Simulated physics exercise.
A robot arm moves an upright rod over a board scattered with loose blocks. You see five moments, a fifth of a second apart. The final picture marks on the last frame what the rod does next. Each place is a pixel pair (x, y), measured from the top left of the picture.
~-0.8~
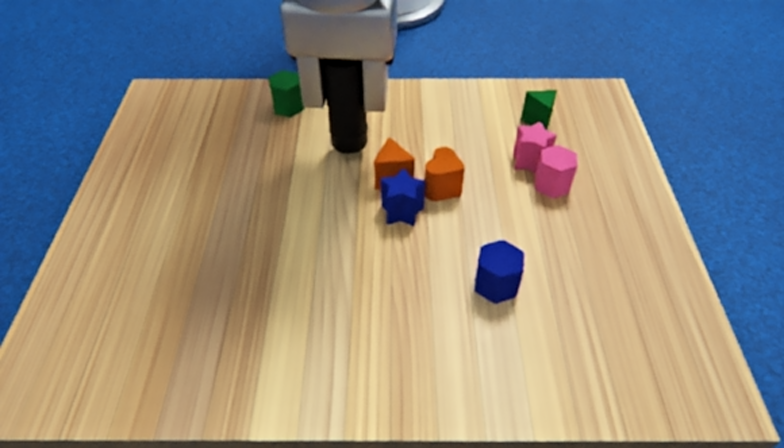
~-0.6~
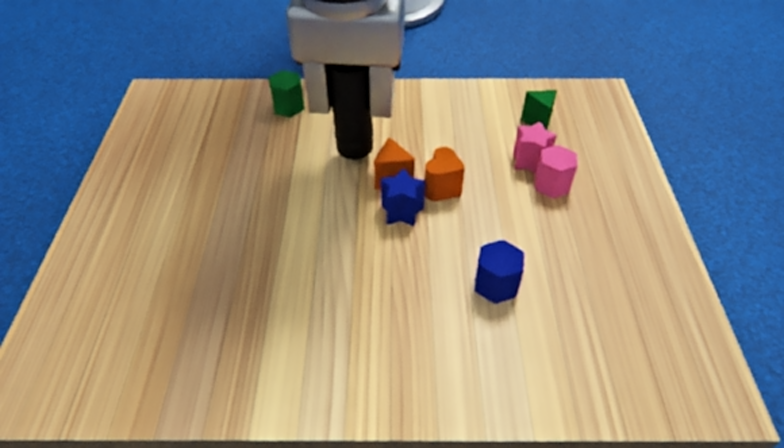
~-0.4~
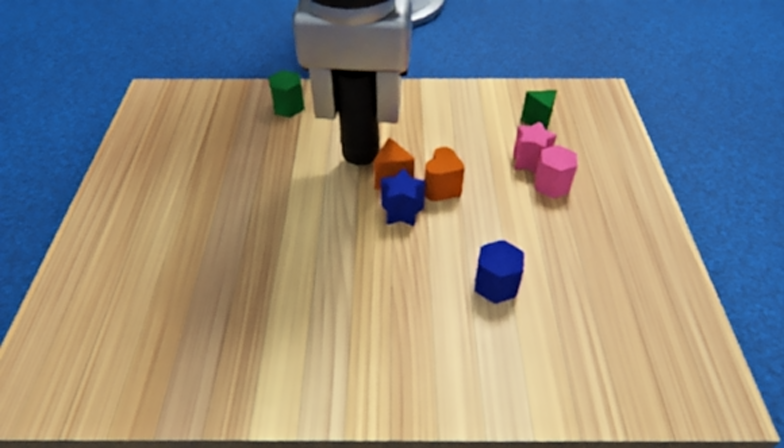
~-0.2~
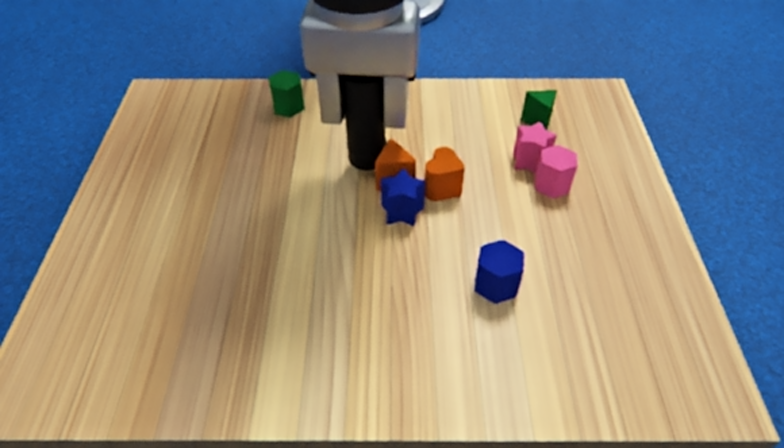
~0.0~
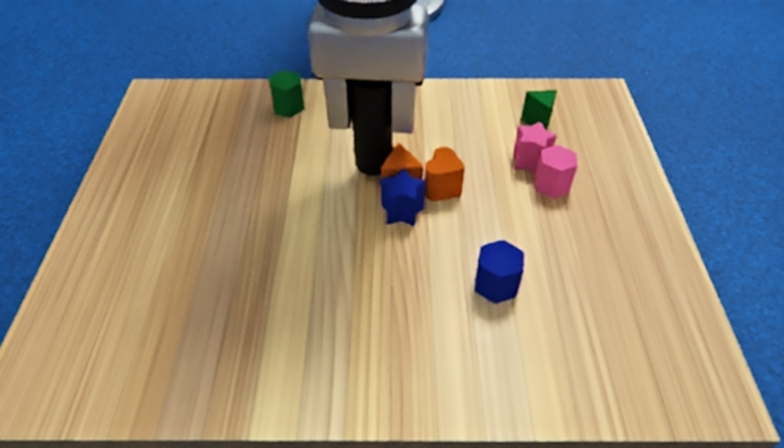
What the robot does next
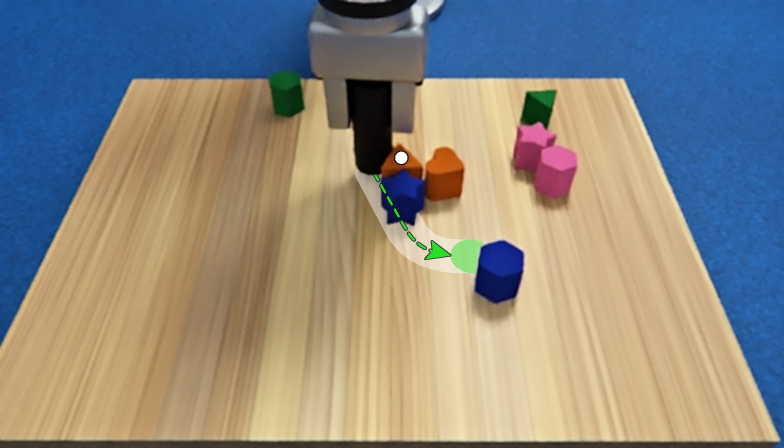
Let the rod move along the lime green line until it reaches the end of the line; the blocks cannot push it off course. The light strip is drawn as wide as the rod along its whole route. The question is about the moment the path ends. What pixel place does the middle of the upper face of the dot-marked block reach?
It ends at (436, 186).
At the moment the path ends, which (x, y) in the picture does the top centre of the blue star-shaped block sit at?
Its top centre is at about (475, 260).
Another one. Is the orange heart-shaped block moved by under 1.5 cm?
Yes
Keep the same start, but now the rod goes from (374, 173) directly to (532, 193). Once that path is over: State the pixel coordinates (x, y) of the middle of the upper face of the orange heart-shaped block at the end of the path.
My estimate: (538, 190).
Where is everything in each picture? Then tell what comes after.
In the first frame, lower end of the rod at (349, 143), tops of blocks, orange triangle at (393, 152), blue star-shaped block at (402, 184), orange heart-shaped block at (444, 161), blue hexagon at (502, 257).
In the second frame, rod at (355, 148), blocks as before.
In the third frame, rod at (361, 154), blocks as before.
In the fourth frame, rod at (367, 159), orange triangle at (394, 153).
In the fifth frame, rod at (374, 163), orange triangle at (401, 158), blue star-shaped block at (402, 184), orange heart-shaped block at (444, 161), blue hexagon at (502, 257).
The drawn path runs from (374, 173) by way of (393, 207) and (418, 244) to (472, 256); the dot is on the orange triangle.
The first path, step by step. One third of the way, rod at (394, 198); orange triangle at (429, 180), turned 30° anticlockwise; blue star-shaped block at (416, 208), turned 35° clockwise; orange heart-shaped block at (453, 161), turned 35° anticlockwise.
Two thirds of the way, rod at (420, 235); orange triangle at (436, 186), turned 55° anticlockwise; blue star-shaped block at (452, 245), turned 15° clockwise; orange heart-shaped block at (453, 161), turned 35° anticlockwise.
At the end, rod at (474, 247); orange triangle at (436, 186), turned 55° anticlockwise; blue star-shaped block at (475, 260), turned 40° clockwise; orange heart-shaped block at (453, 161), turned 35° anticlockwise; blue hexagon at (523, 267), turned 15° anticlockwise.
